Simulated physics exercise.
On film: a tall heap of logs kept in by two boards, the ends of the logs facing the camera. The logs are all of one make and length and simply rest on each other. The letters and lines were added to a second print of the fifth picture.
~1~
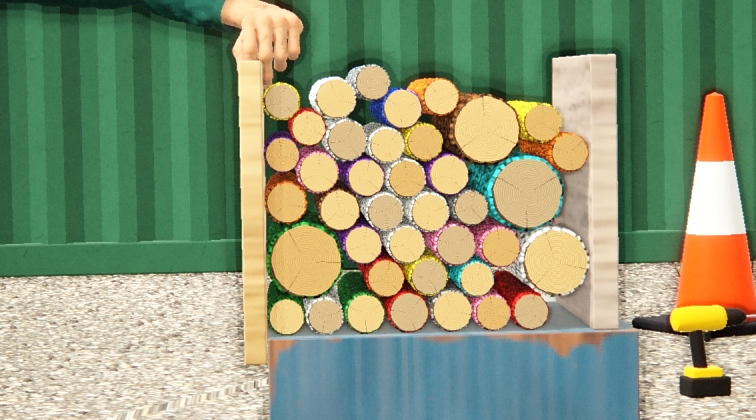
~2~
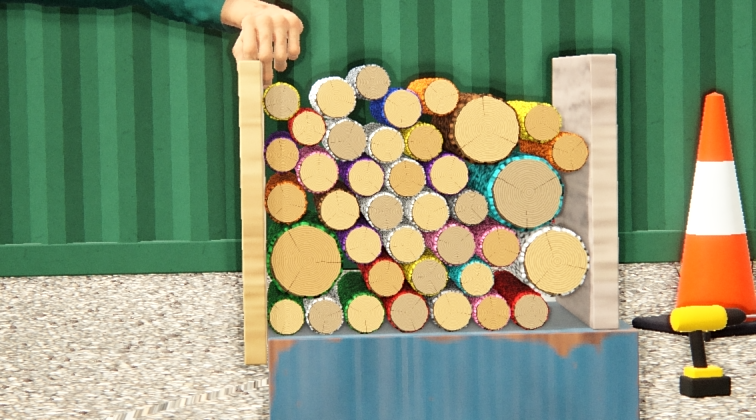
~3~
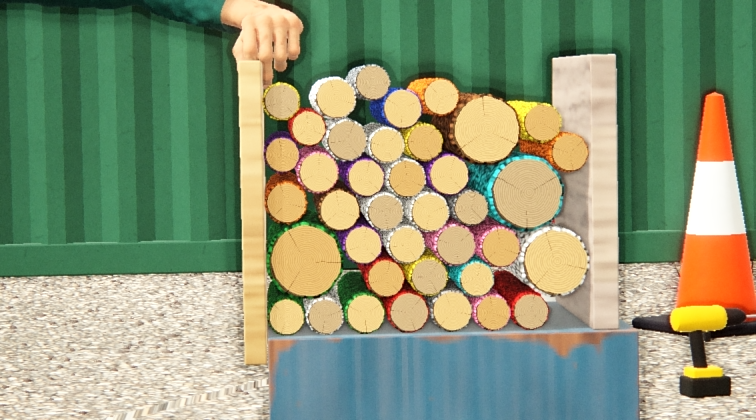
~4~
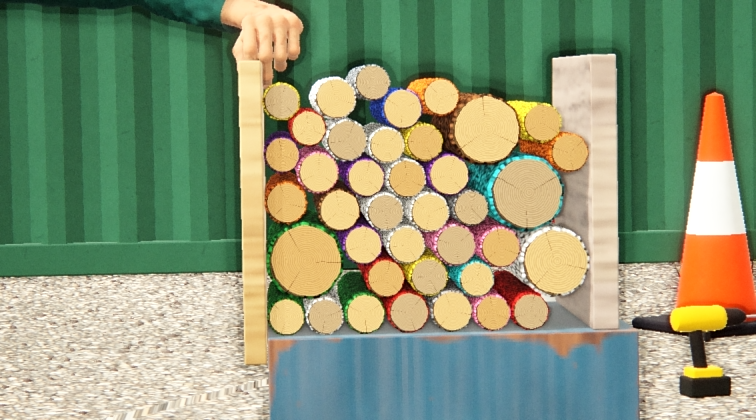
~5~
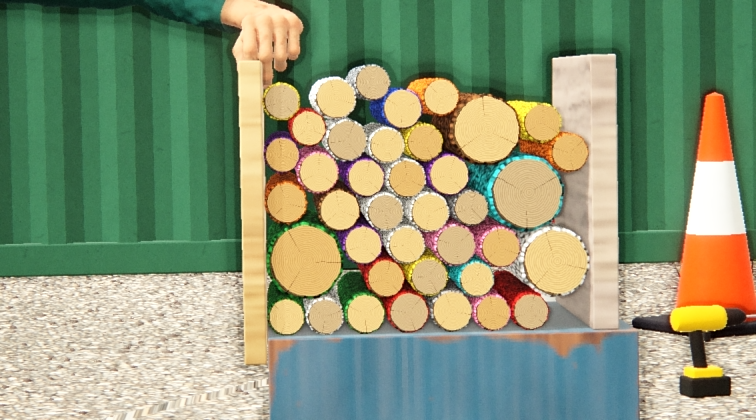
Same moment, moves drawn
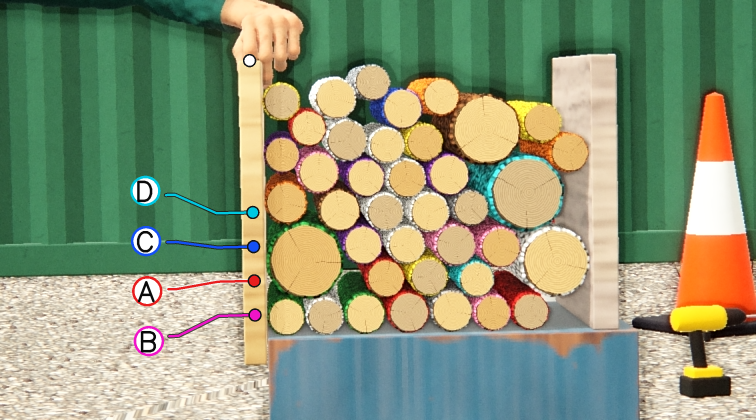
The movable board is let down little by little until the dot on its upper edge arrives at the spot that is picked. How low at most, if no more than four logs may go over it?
It can be let down to D.
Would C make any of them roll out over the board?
Yes, at C.
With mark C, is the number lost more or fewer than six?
More than six.
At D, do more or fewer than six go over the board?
At D, fewer than six.
On the marked copy, A at (254, 281); B at (255, 315); C at (254, 246); D at (253, 212); the white dot at (250, 60).
Taking D. A third of the way, top of the board (262, 131).
Two thirds of the way, top of the board (264, 210).
When it is over, top of the board (264, 211), four out over the board.
As for the rest, A more than four out over the board; B more than four out over the board; C more than four out over the board.
